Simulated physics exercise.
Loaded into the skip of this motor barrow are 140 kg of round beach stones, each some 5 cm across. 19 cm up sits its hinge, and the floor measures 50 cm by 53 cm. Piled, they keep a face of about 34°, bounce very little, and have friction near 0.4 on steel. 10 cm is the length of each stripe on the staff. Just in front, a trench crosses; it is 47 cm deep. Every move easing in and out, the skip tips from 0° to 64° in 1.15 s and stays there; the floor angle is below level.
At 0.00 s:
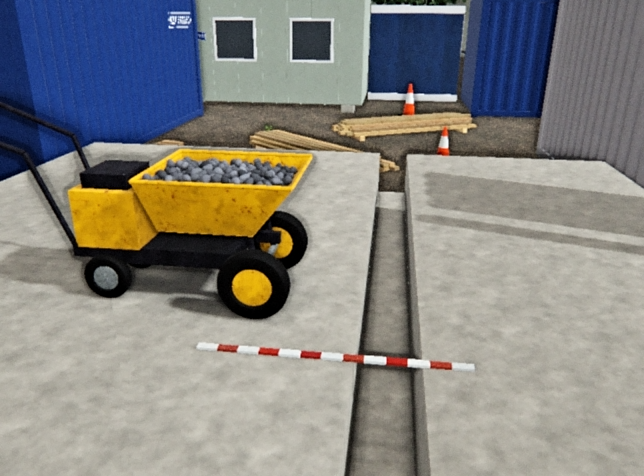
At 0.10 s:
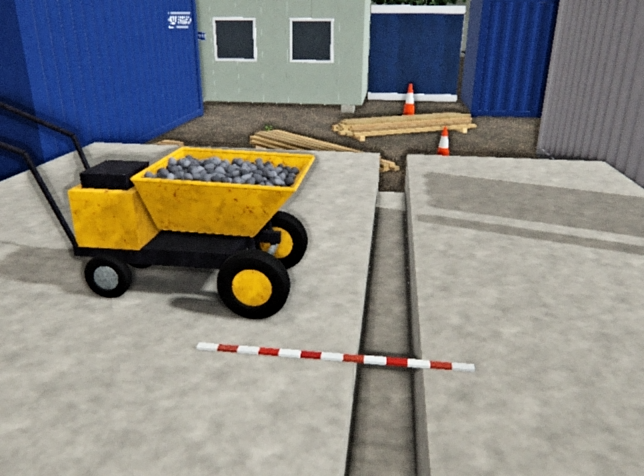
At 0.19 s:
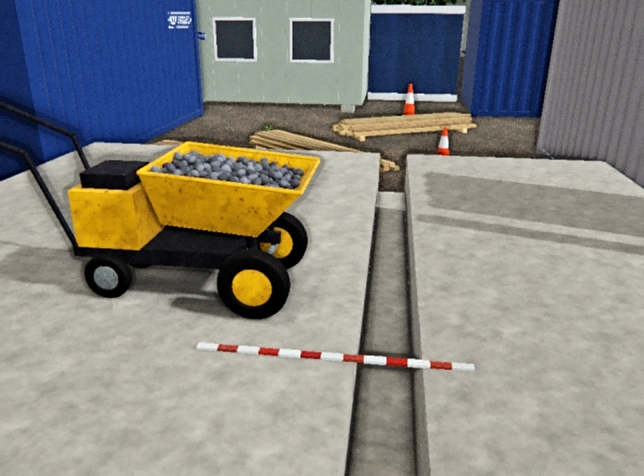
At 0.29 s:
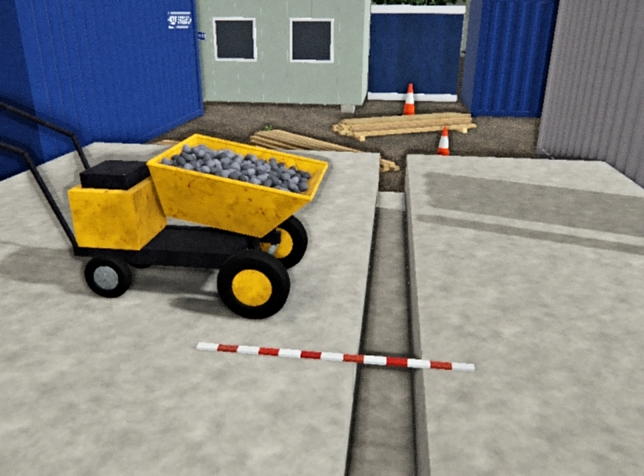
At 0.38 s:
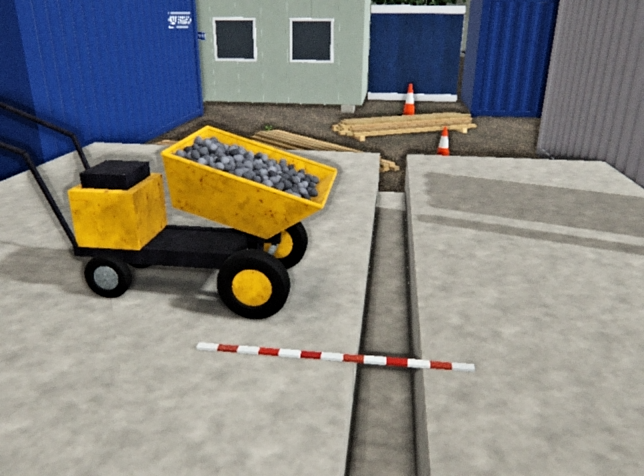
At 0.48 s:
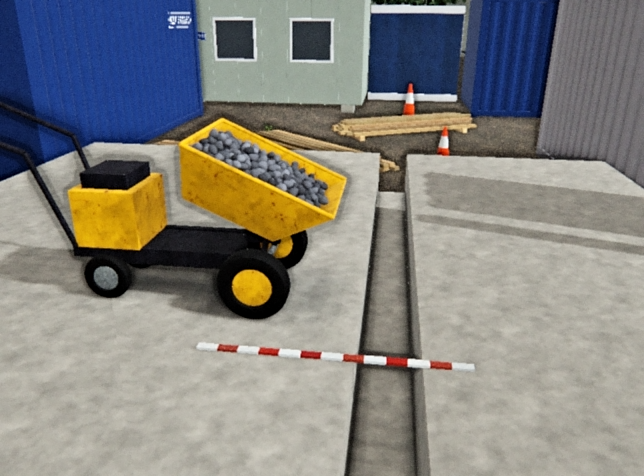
A yellow motor barrow with black handles and a skip of grey stones stands at left on a pale concrete yard, seen from slightly above by a still camera. A narrow trench with a red-and-white pole across it lies to its right, with timber, orange cones, blue containers and a green cabin behind. The skip tilts steadily forward, its rear rising and its front lip dipping rightward, while the stones shift inside.
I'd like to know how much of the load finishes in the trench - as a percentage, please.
Somewhere near 79 per cent of it finishes in the trench.
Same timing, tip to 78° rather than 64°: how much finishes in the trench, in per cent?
Then about 90 per cent.
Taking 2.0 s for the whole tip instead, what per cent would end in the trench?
About 90 percent, I'd say.
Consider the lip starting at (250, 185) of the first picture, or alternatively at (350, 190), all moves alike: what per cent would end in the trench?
It'd be around 85 per cent and after that around 20 per cent.
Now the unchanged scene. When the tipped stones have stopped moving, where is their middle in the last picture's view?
Middle at around (395, 352), I'd say.
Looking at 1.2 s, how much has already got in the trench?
Some 30 per cent of the load by that point.
After 0.9 s the floor is at 54°; 100 % in the skip; the foremost stones are at (365, 247).
After 1.2 s the floor is at 64°; 63 % in the skip, 29 % in the trench, 7 % past the trench; the foremost stones are at (449, 303).
After 1.6 s the floor is at 64°; 30 % in the skip, 49 % in the trench, 20 % past the trench; the foremost stones are at (536, 318).
After 3.5 s the floor is at 64°; 0 % in the skip, 79 % in the trench, 21 % past the trench; the foremost stones are at (594, 320).
